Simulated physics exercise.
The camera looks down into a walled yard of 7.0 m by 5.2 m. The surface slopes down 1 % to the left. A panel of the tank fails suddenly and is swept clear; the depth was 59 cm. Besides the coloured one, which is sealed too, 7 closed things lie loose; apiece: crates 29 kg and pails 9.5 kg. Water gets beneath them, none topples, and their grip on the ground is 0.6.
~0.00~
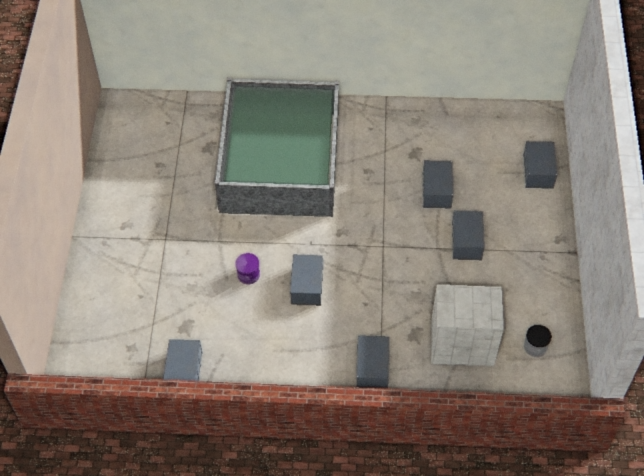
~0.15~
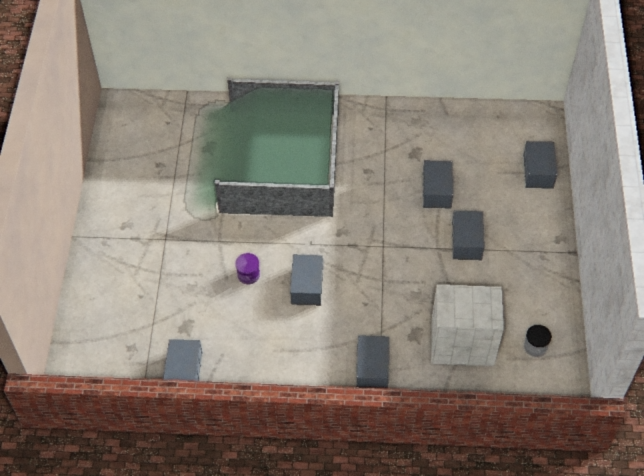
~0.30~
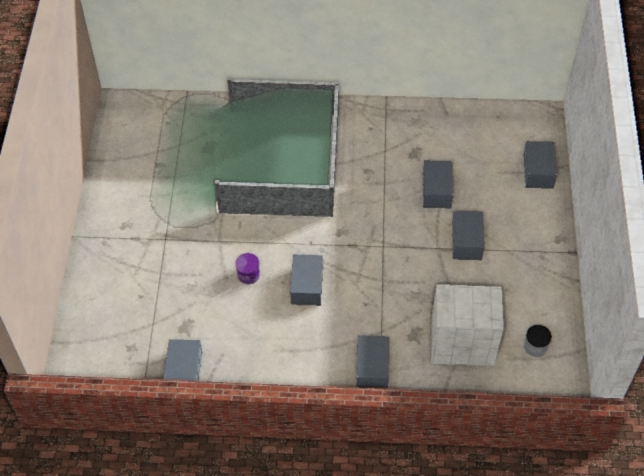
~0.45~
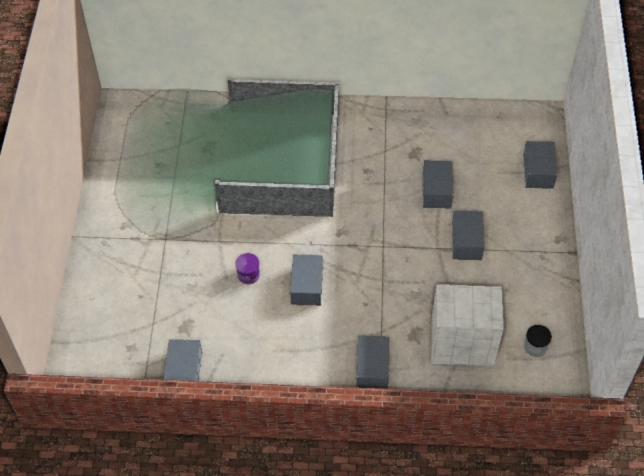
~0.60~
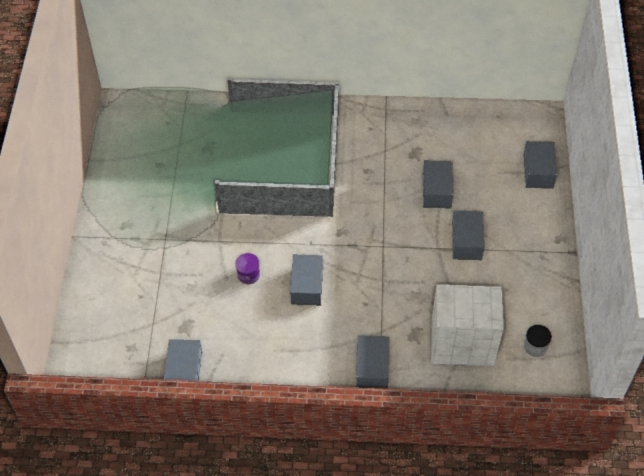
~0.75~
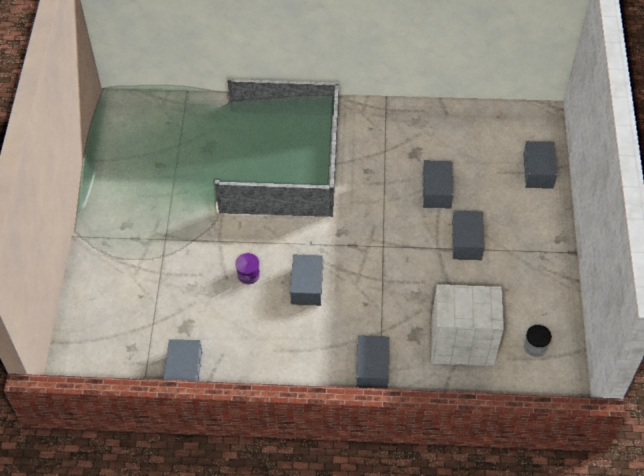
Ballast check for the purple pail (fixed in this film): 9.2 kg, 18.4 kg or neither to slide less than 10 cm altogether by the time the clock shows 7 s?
I expect that the lower weight is enough.
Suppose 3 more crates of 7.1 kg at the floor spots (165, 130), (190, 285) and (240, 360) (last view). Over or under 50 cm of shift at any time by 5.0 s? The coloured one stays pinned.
In that order: Over, past it, over.
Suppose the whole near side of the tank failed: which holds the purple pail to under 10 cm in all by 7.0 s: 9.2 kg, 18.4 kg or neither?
Then neither weight holds it.
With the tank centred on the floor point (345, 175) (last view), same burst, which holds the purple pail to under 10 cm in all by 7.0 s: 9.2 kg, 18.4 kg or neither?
Then the smaller load will do.
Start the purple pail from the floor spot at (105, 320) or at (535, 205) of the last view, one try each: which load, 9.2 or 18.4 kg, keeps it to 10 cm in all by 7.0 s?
In that order: Neither holds; either load holds.
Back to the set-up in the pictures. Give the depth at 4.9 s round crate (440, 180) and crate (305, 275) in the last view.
About 0 and 2 cm.
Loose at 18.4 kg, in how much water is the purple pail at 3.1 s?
About 0 cm.
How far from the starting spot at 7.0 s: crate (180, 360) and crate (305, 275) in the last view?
In that order: 140 cm, 0 cm.
After 1.4 s the purple pail would be 0 cm from its start with 9.2 kg and 0 cm from its start with 18.4 kg; 0 cm of water round it then.
After 3.1 s the purple pail would be 0 cm from its start with 9.2 kg and 0 cm from its start with 18.4 kg; 0 cm of water round it then.
After 4.9 s the purple pail would be 0 cm from its start with 9.2 kg and 0 cm from its start with 18.4 kg; 1 cm of water round it then.
After 7.0 s the purple pail would be 0 cm from its start with 9.2 kg and 0 cm from its start with 18.4 kg; 6 cm of water round it then.
